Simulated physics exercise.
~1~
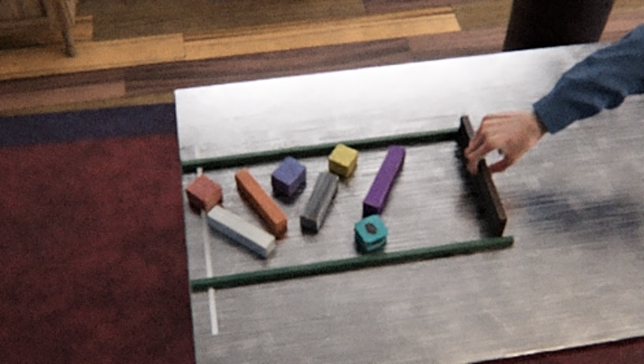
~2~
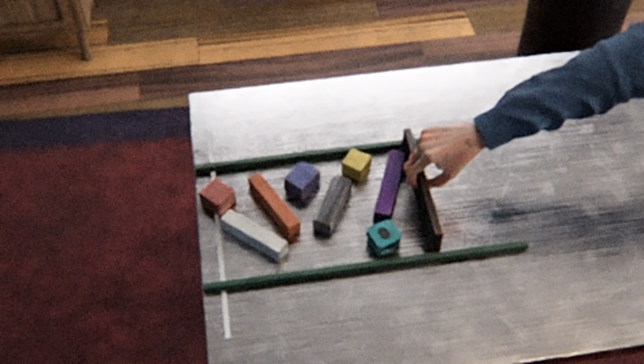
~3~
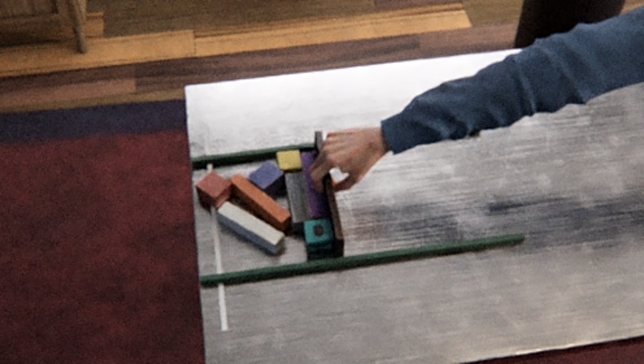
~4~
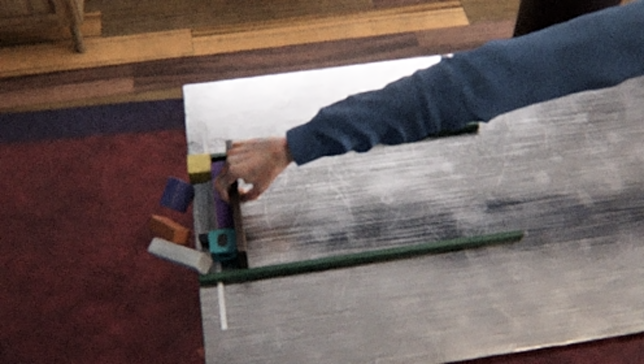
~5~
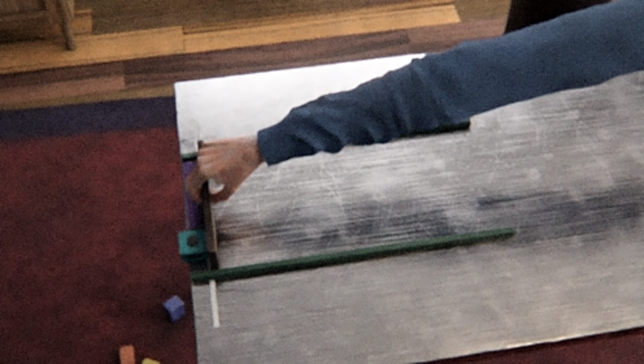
On a metal-topped table beside a dark red rug, a hand slid an upright board left between two green rails, bunching colorful blocks and sticks together and pushing most over the edge, while the teal block and purple stick stayed on the table.
